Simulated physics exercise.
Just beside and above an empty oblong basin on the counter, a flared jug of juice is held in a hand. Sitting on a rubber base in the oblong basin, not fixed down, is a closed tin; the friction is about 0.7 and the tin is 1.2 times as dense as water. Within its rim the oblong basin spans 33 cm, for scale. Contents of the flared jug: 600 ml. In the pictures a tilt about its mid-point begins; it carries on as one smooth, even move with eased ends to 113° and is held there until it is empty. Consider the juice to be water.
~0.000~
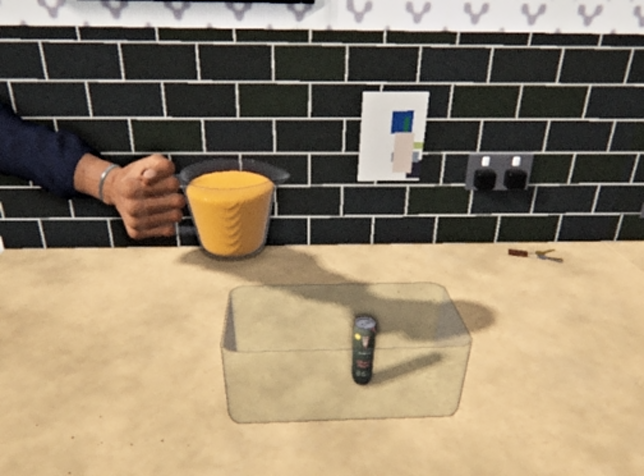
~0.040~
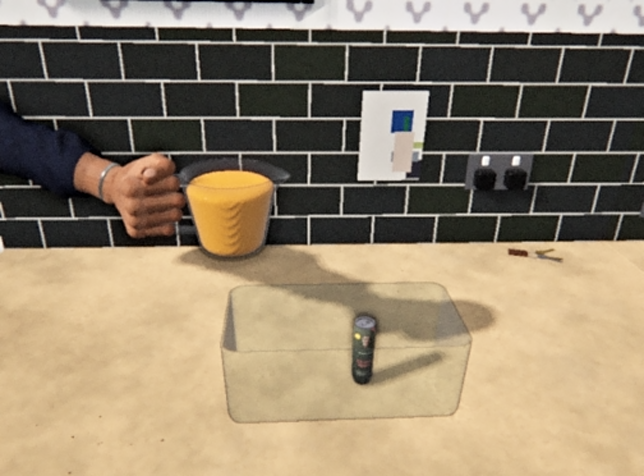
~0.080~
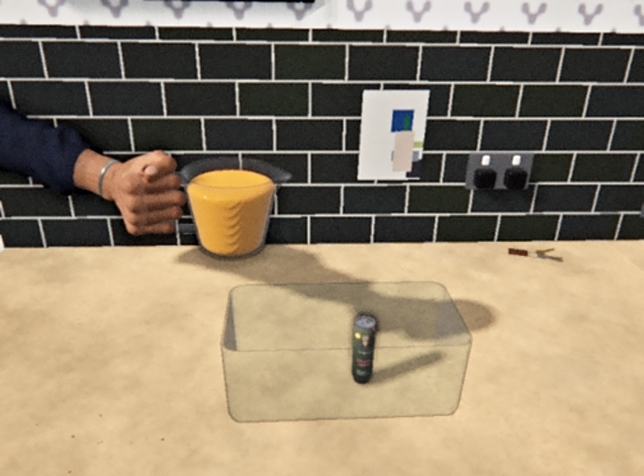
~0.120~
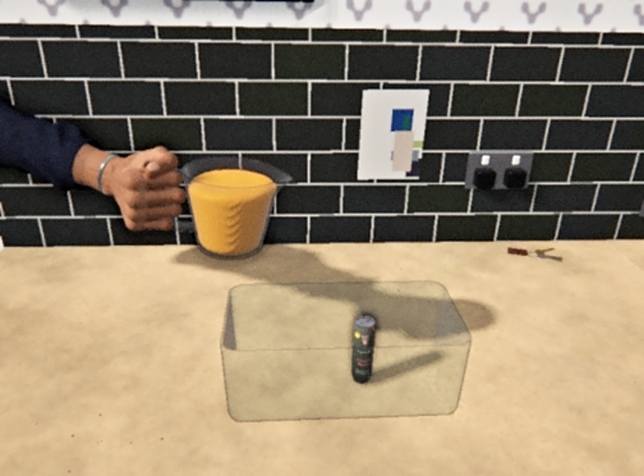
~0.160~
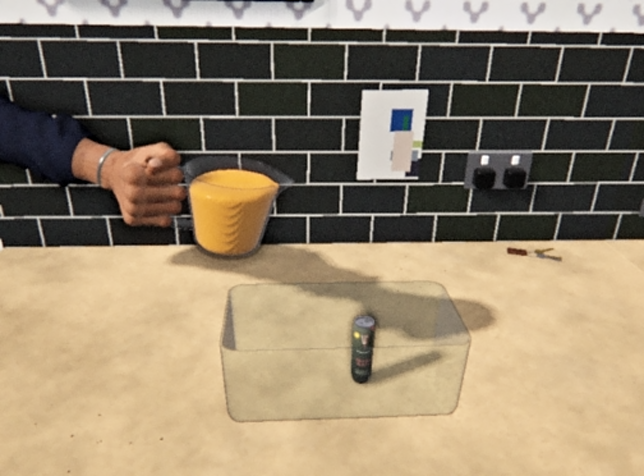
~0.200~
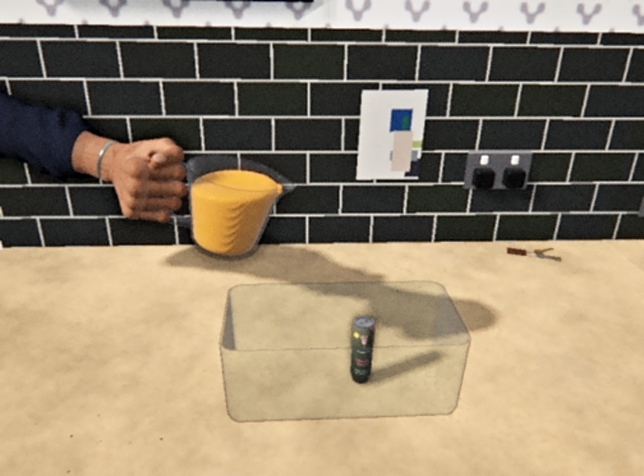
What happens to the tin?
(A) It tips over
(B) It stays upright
B, it stays upright.
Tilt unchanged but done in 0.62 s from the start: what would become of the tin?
Then the tin tumbles.
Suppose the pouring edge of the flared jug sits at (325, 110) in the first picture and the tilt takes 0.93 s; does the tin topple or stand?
After that, the tin stays vertical.
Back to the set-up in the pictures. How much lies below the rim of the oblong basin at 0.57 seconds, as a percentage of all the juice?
Roughly 12 percent of it.
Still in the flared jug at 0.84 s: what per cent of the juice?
Close to 5 percent of the total.
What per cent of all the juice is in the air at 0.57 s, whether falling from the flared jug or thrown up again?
I'd put it at about 30 percent.
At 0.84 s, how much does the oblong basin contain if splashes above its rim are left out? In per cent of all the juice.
About 82 %.
After 0.57 s the tilt is 76° and 59 per cent is still to pour; the tin stands where it began.
After 0.84 s the tilt is 110° and 5 per cent is still to pour; the tin stands 1 cm from where it began.
After 1.12 s the tilt is 113° and 0 per cent is still to pour; the tin stands 1 cm from where it began.
After 1.43 s the tilt is 113° and 0 per cent is still to pour; the tin stands 1 cm from where it began.
In the end the tin stands 1 cm from where it began.
